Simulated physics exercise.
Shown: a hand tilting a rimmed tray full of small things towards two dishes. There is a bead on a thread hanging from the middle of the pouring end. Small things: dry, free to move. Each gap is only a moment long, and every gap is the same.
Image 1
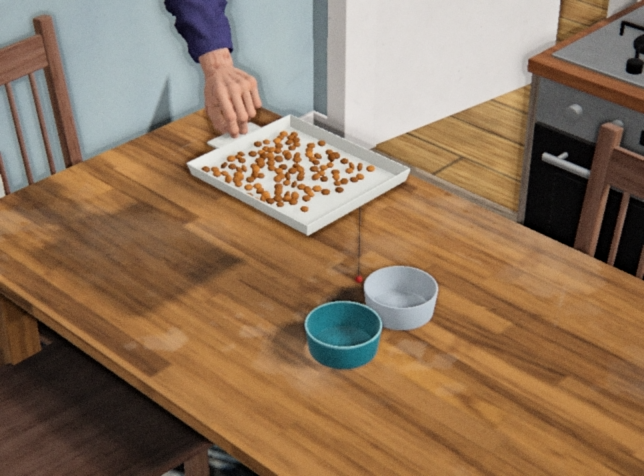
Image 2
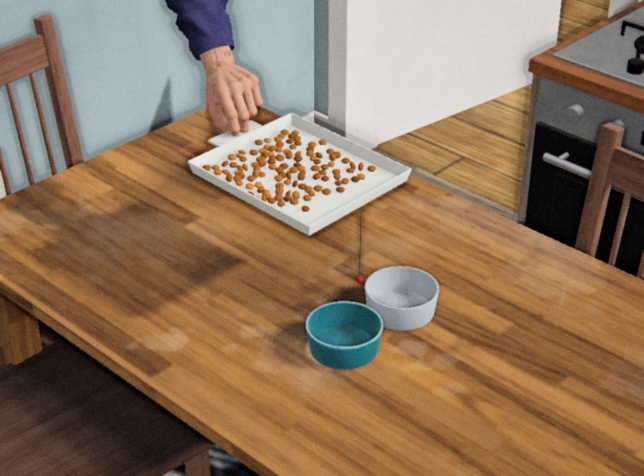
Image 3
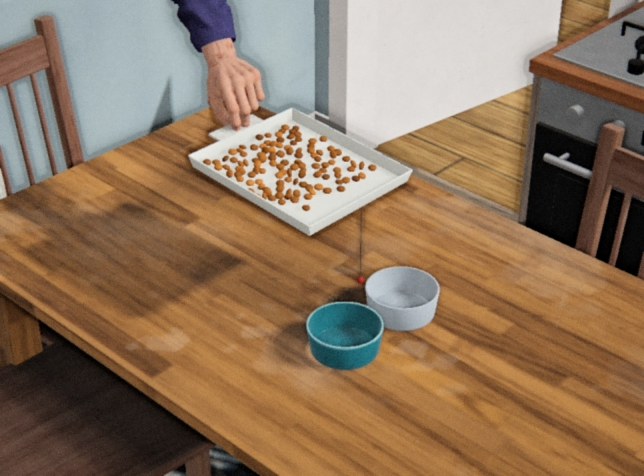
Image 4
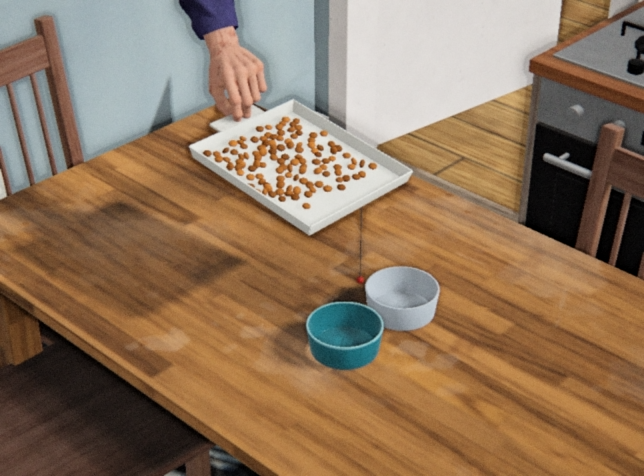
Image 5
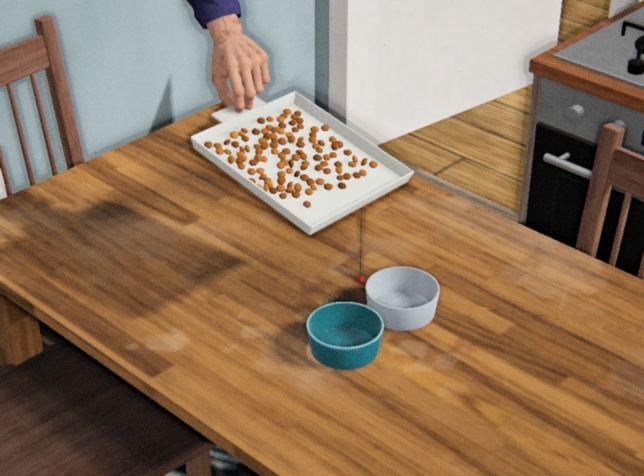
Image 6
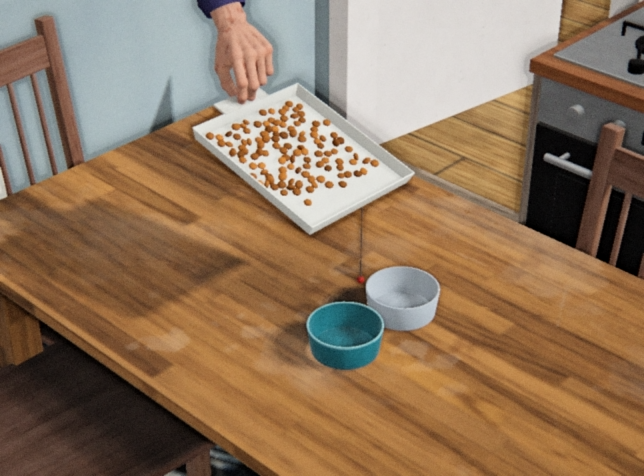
A hand gradually tilts a white tray of small brown pieces towards two empty bowls.
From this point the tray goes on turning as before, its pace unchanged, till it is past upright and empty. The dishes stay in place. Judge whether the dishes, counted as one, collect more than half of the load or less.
The dishes will keep most of it.
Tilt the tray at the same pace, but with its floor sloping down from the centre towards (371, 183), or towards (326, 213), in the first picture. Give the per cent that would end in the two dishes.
About 30 % and 80 %.
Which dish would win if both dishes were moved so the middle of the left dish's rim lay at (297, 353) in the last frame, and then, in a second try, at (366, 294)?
First try, the dish to the right; second try, the dish to the left.
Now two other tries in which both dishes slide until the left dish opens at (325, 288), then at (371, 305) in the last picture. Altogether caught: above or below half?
For the two places in order: A minority share, a majority share.
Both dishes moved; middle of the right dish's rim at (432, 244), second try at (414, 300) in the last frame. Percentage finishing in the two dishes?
It would be roughly 30 per cent, followed by roughly 70 per cent.
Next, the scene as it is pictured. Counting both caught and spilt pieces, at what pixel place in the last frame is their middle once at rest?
Around (401, 313).
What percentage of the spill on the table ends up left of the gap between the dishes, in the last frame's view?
Looks to be around 10 per cent of the spill.
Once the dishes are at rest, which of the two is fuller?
Once things settle, the right of the two ends up fuller.
Soon after the last picture, tray tipped steeply; nearly all on the tray; a small part in the air.
A little later, tray tipped right over; about two thirds on the tray; a small part in the left dish; about a quarter in the right dish; a small part outside both; a small part in the air.
Later still, tray tipped past a quarter turn; about a quarter in the left dish; about two thirds in the right dish; about a quarter outside both.
At rest, tray tipped past a quarter turn; about a quarter in the left dish; about two thirds in the right dish; about a quarter outside both.
